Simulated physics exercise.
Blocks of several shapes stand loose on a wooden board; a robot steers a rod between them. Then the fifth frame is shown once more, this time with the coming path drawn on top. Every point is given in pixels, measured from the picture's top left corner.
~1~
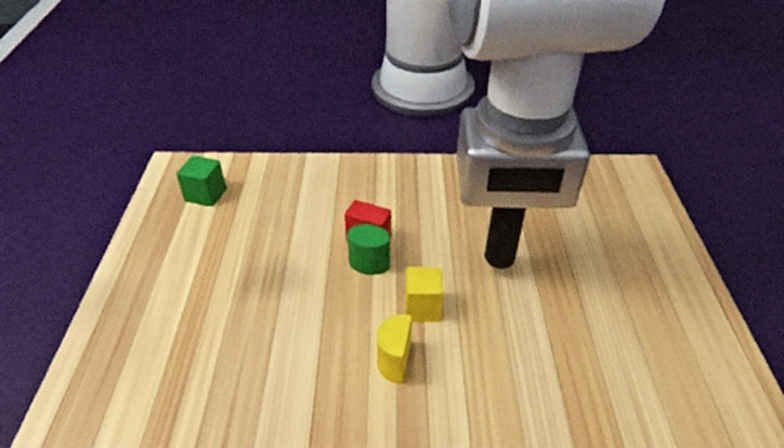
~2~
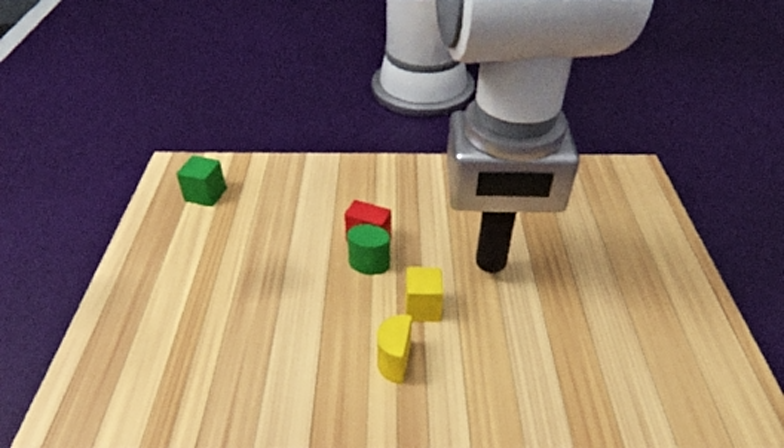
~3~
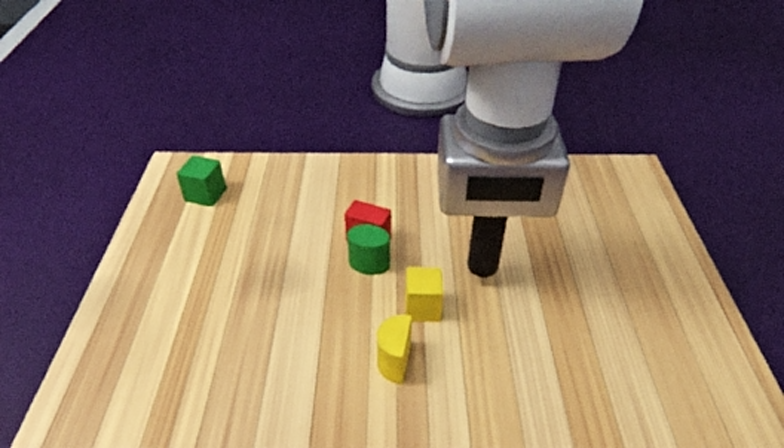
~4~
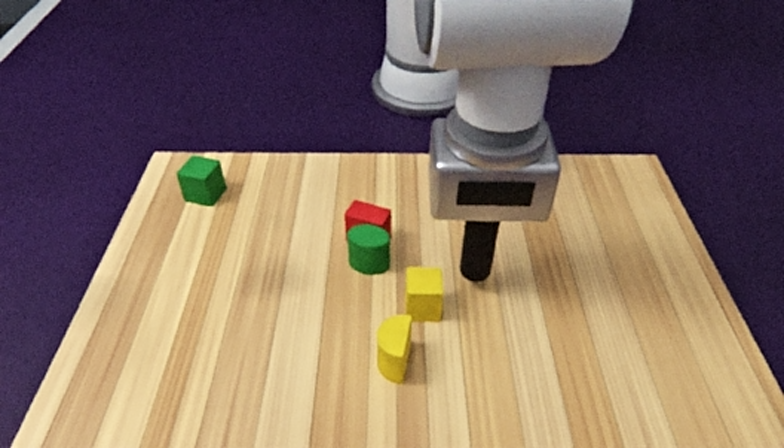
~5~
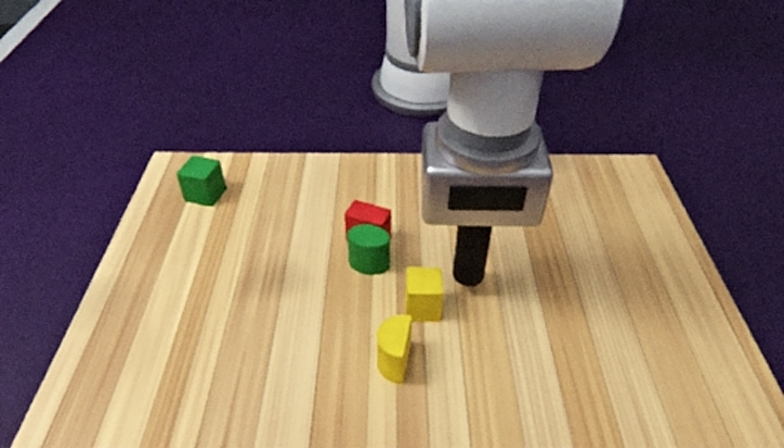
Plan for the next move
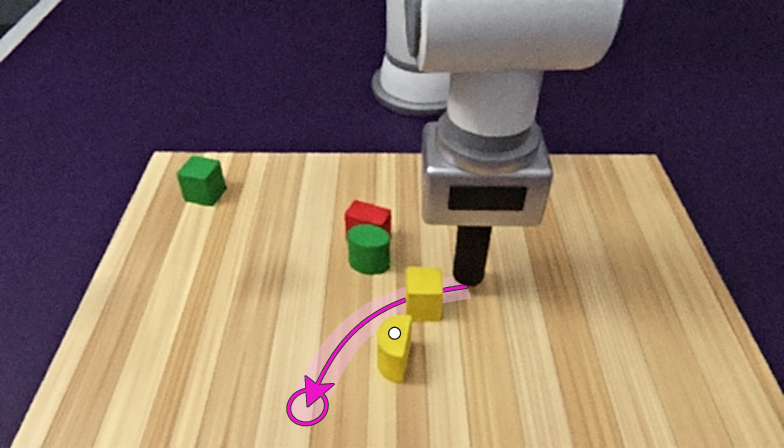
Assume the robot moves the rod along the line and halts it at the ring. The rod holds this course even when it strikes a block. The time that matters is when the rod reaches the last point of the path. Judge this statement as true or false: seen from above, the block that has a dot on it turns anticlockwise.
That statement is not accurate.
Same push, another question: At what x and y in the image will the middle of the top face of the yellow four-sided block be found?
The middle of its top is at (385, 318).
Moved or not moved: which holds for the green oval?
By the last moment of the path, the green oval has stayed put.
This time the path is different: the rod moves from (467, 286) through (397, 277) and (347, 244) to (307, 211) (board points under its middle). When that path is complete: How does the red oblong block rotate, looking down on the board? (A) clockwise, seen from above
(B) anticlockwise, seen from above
That would be A.
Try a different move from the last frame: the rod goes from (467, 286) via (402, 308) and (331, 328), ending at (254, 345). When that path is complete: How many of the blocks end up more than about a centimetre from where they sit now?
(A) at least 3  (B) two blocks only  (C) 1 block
Choice B: Two blocks only.
The line goes from (467, 286) via (399, 302) and (344, 342), ending at (308, 407); the dot is on the yellow half-round block.
What follows on the original path. One third of the way, rod (399, 292); yellow half-round block (396, 336); yellow four-sided block (396, 301), turned 80° anticlockwise.
Two thirds of the way, rod (342, 333); yellow half-round block (403, 349), turned 25° clockwise; yellow four-sided block (385, 318).
At the end, rod (306, 397); green oval unmoved; yellow half-round block (403, 348), turned 25° clockwise; yellow four-sided block (385, 318), turned 140° anticlockwise.
